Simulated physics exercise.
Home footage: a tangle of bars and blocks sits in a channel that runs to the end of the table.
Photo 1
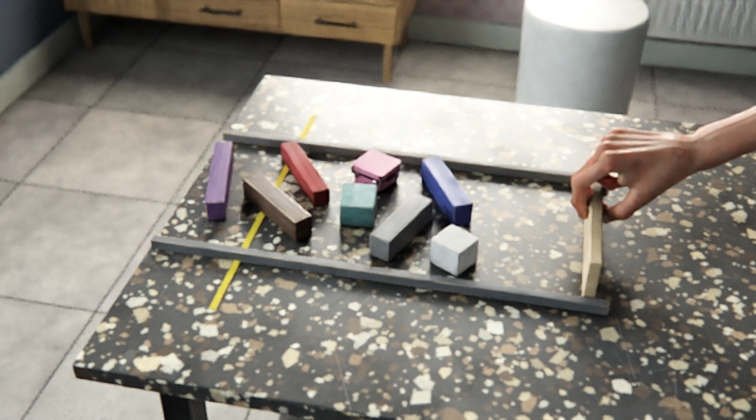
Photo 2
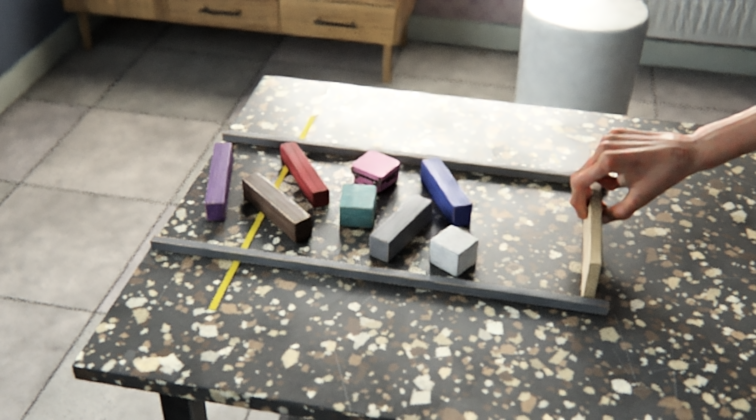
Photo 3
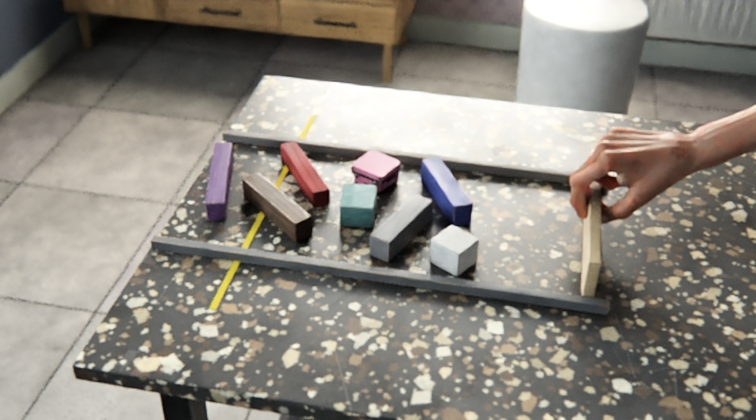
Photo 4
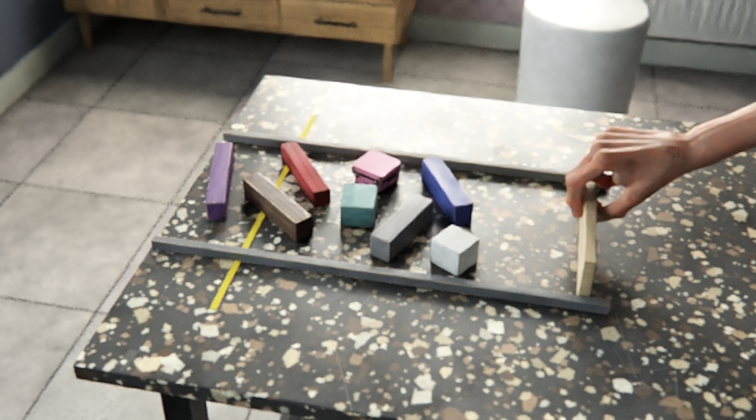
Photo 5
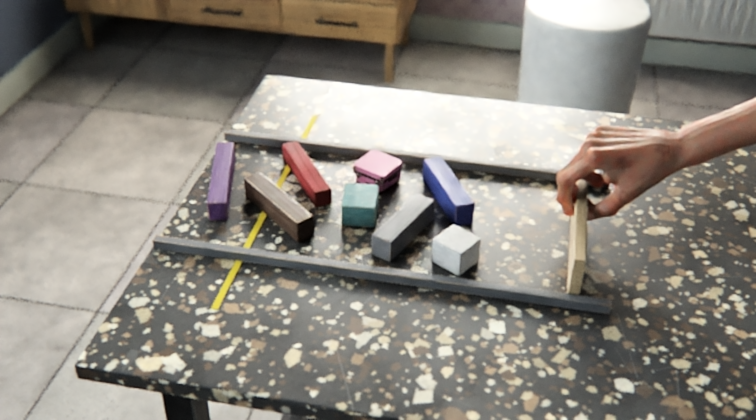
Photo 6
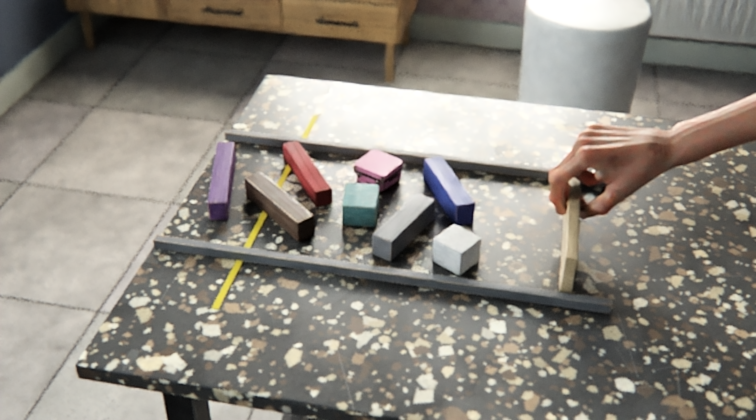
A speckled dark stone tabletop in a room with pale floor tiles, a wooden cabinet and a white cylinder behind is seen from above at an angle. Between two grey rails lie purple, brown and red bars at left near a yellow line, pink and turquoise blocks mid-channel, then grey and blue bars and a whitish cube. At right, a hand holds an upright pale board, still at first, then slides it slightly left, the pieces staying practically unmoved.
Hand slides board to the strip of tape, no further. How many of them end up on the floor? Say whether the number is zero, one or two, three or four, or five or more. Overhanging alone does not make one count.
Fallen: A single one or a pair.
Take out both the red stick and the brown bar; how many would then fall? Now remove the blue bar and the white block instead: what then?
Result: 0 in the first case, with 1 in the second.
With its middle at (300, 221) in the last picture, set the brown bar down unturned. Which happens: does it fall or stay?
From that start it hangs on.
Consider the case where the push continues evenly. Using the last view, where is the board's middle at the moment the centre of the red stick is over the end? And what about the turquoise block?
Around (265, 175), then around (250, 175).
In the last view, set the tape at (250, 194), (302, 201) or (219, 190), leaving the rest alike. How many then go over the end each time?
The counts would be 3, 1 and 6.
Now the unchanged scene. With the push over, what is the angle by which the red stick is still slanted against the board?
Roughly 20 degrees.
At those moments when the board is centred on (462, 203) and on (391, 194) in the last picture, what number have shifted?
Counting first: 2, next 6.
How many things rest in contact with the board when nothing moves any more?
Count: 2.
Soon after, none off yet; purple bar at rest near (222, 179); brown bar at rest near (279, 206); red stick at rest near (307, 173).
After that, none off yet; purple bar at rest near (222, 179); brown bar displaced a little near (260, 200); red stick displaced a little near (279, 167).
In the end, the number that fall off is one or two; gone, brown bar and purple bar.
